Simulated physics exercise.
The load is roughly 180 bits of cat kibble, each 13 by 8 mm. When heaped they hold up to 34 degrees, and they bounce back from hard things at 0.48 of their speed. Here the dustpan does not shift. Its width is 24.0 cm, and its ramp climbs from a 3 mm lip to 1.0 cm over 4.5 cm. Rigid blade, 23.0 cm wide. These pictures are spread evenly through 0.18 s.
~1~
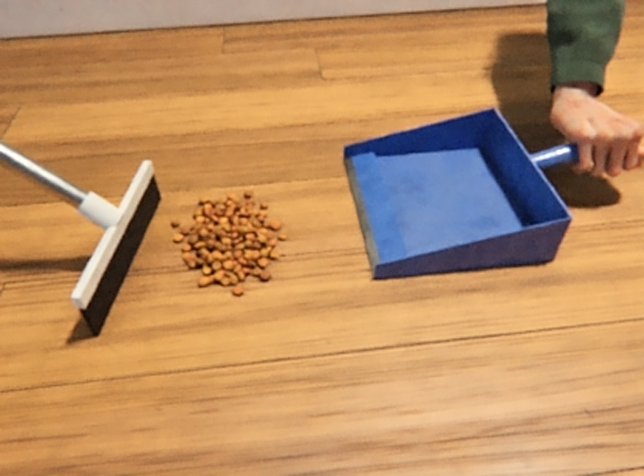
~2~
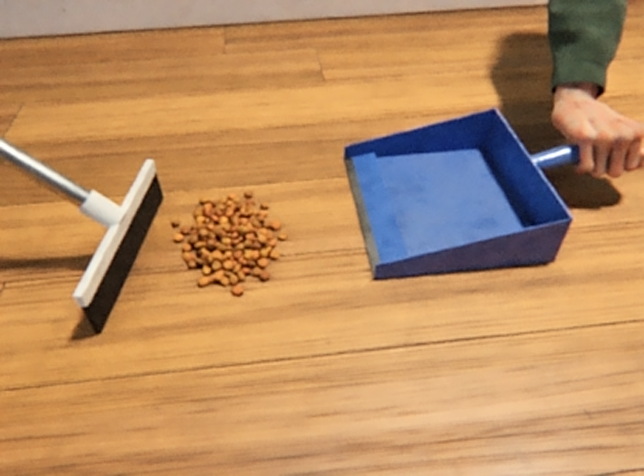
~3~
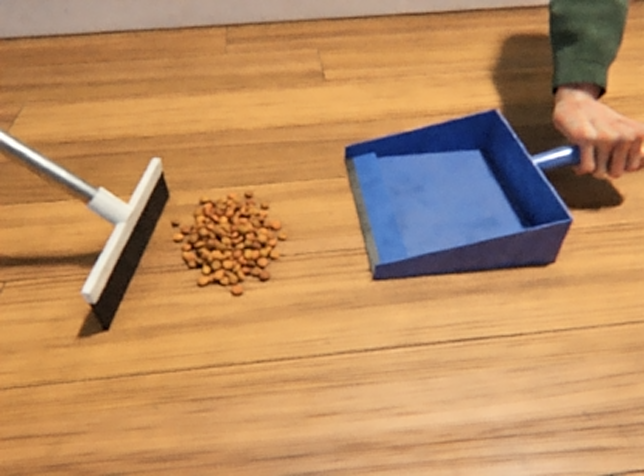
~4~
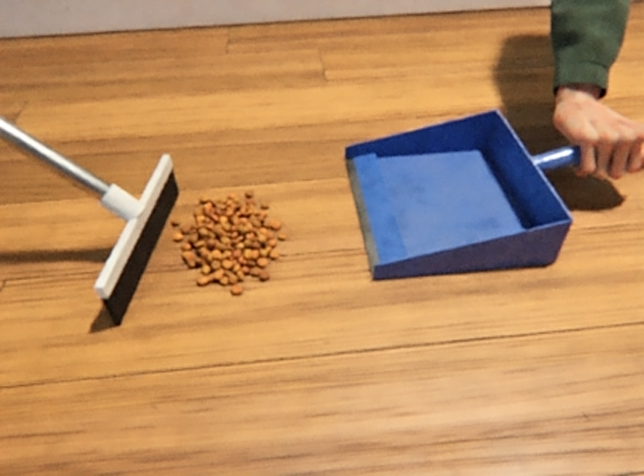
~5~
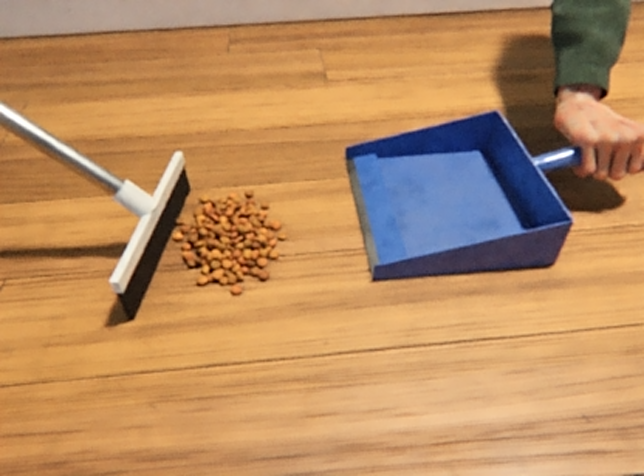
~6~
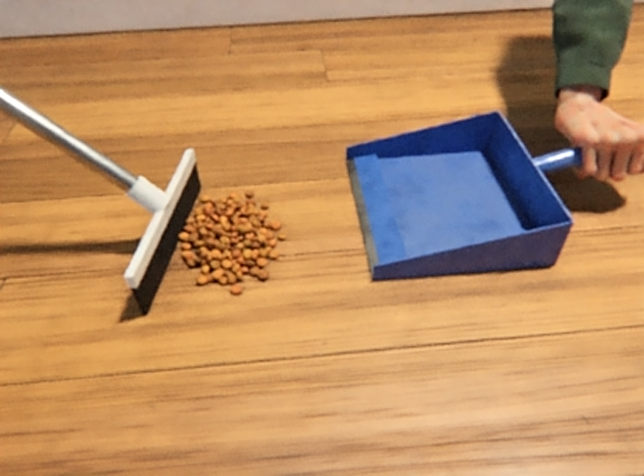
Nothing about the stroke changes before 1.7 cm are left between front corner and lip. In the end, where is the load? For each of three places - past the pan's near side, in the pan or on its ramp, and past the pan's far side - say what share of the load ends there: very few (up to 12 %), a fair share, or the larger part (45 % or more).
Near side: Very few; pan: A fair share; far side: Very few.
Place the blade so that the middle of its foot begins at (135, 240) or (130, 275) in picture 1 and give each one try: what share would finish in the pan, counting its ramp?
First try about 10 per cent, second about 20 per cent.
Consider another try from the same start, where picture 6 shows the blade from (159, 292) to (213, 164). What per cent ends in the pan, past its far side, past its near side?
Per cent by place - pan 35, far side 0, near side 15.
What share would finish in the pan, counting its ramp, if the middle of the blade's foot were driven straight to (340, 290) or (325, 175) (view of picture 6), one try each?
First try around 25 %, second try around 10 %.
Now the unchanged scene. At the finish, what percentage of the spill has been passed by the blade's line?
10 %.
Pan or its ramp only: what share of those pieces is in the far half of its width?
Roughly 80 per cent.
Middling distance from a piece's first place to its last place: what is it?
It comes to some 16 cm.
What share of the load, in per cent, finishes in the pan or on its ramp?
About 15 per cent.
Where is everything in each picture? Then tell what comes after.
The first picture shows blade from (80, 302) to (149, 170), moved 0.0 cm, 0 of the pieces shifted so far; middle of the pieces at (229, 235); pan at (451, 203).
The second picture shows blade from (83, 300) to (151, 169), moved 0.3 cm, 0 of the pieces shifted so far; middle of the pieces at (229, 234).
The third picture shows blade from (91, 297) to (158, 167), moved 1.1 cm, 0 of the pieces shifted so far; middle of the pieces at (229, 234).
The fourth picture shows blade from (104, 292) to (168, 164), moved 2.4 cm, 0 of the pieces shifted so far; middle of the pieces at (228, 234).
The fifth picture shows blade from (118, 287) to (180, 161), moved 4.0 cm, 1 of the pieces shifted so far; middle of the pieces at (228, 234).
The sixth picture shows blade from (133, 281) to (191, 158), moved 5.5 cm, 3 of the pieces shifted so far; middle of the pieces at (228, 234); pan at (453, 206).
Then, 0.24 s after the last picture, middle of the blade 14 cm from the lip; 0 % over the lip, far side 0 %, near side 0 %.
Then, 0.40 s after the last picture, middle of the blade 7 cm from the lip; 0 % over the lip, far side 0 %, near side 5 %.
Then, 0.68 s after the last picture, middle of the blade 4 cm from the lip; 15 % over the lip, far side 0 %, near side 5 %.
In the end, near side 5 %, pan 15 %, far side 0 %, in front of the lip or behind the blade 75 %.
